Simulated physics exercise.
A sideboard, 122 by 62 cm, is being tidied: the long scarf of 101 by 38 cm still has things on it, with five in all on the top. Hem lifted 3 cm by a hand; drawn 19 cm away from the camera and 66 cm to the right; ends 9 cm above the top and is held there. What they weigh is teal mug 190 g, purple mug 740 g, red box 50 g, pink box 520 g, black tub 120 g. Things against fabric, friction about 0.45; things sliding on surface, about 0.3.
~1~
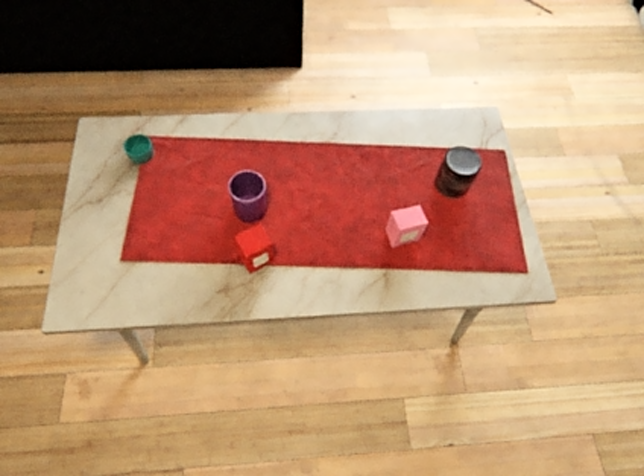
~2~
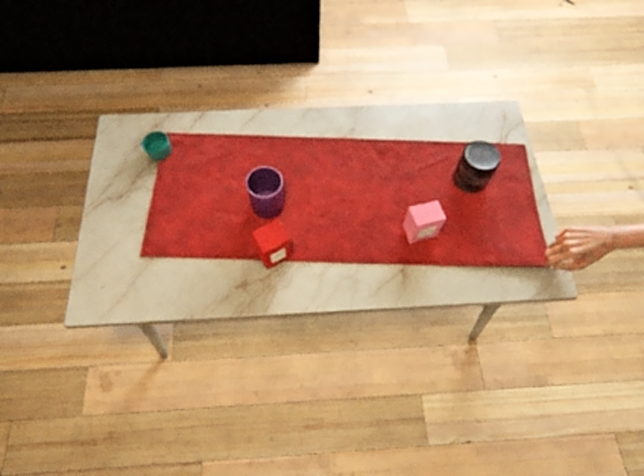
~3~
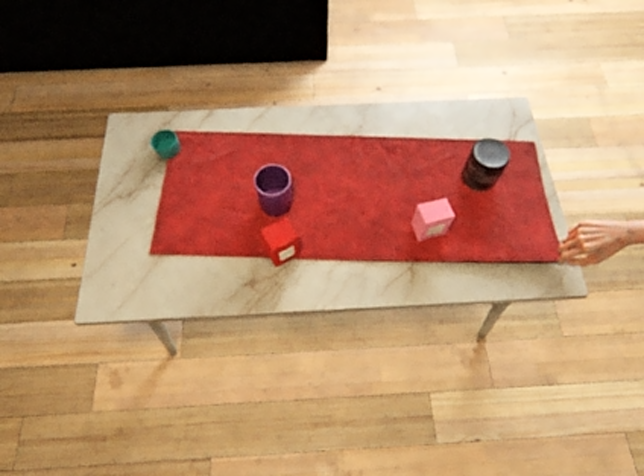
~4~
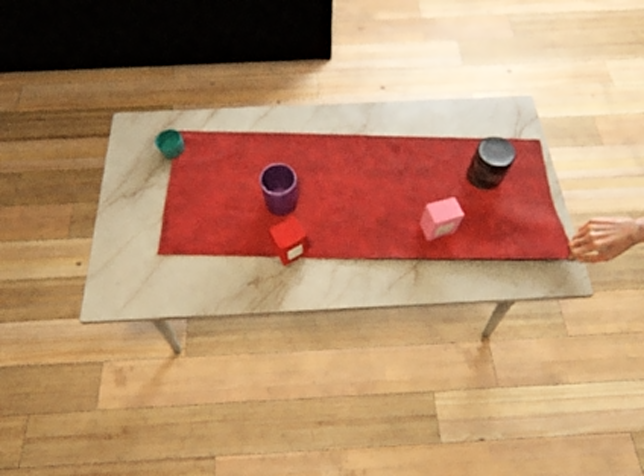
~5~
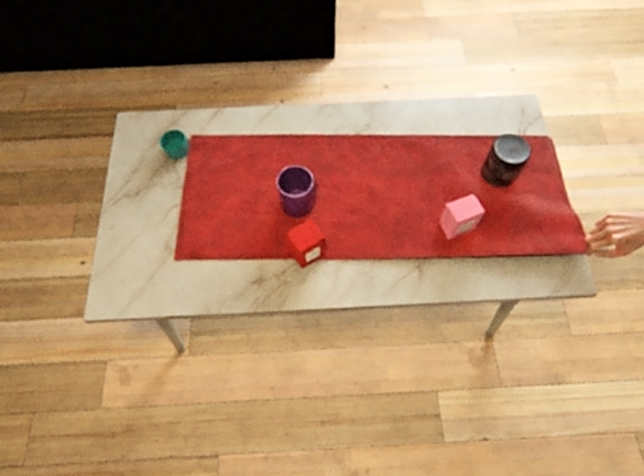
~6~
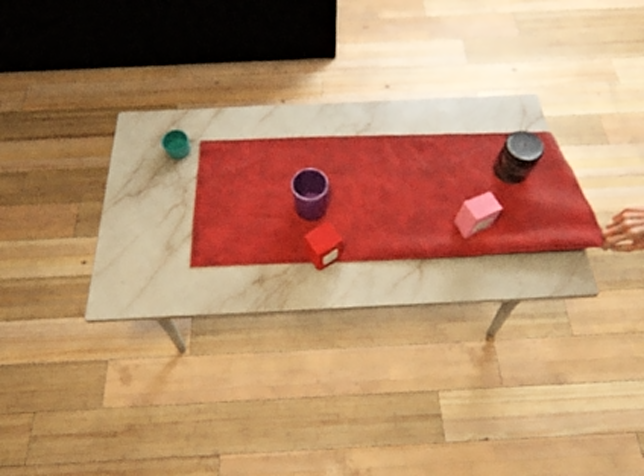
On a pale table, a hand pulling a red scarf rightward, purple mug, boxes and tub riding along, teal mug staying put.
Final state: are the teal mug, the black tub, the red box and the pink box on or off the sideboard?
Final state: Teal mug on, black tub off, red box off, pink box off.
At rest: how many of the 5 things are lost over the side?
Tally: 3.
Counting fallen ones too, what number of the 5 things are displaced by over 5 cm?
4 of them.
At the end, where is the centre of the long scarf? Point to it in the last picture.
About (604, 188).
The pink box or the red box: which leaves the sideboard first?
First: The pink one.
Next, 80 % of the long scarf is still over the top; red box 27 cm off its start, black tub 21 cm off its start, pink box on its side, 21 cm off its start.
Then, 60 % of the long scarf is still over the top; red box 48 cm off its start, black tub over the edge, pink box on its side, 39 cm off its start.
After that, 45 % of the long scarf is still over the top; red box 71 cm off its start at (599, 244), pink box over the edge, black tub over the edge.
Later, 40 % of the long scarf is still over the top; red box over the edge, pink box over the edge, black tub over the edge.
At the end, 40 % of the long scarf is still over the top; red box over the edge, pink box over the edge, black tub over the edge, teal mug 1 cm off its start at (175, 140).
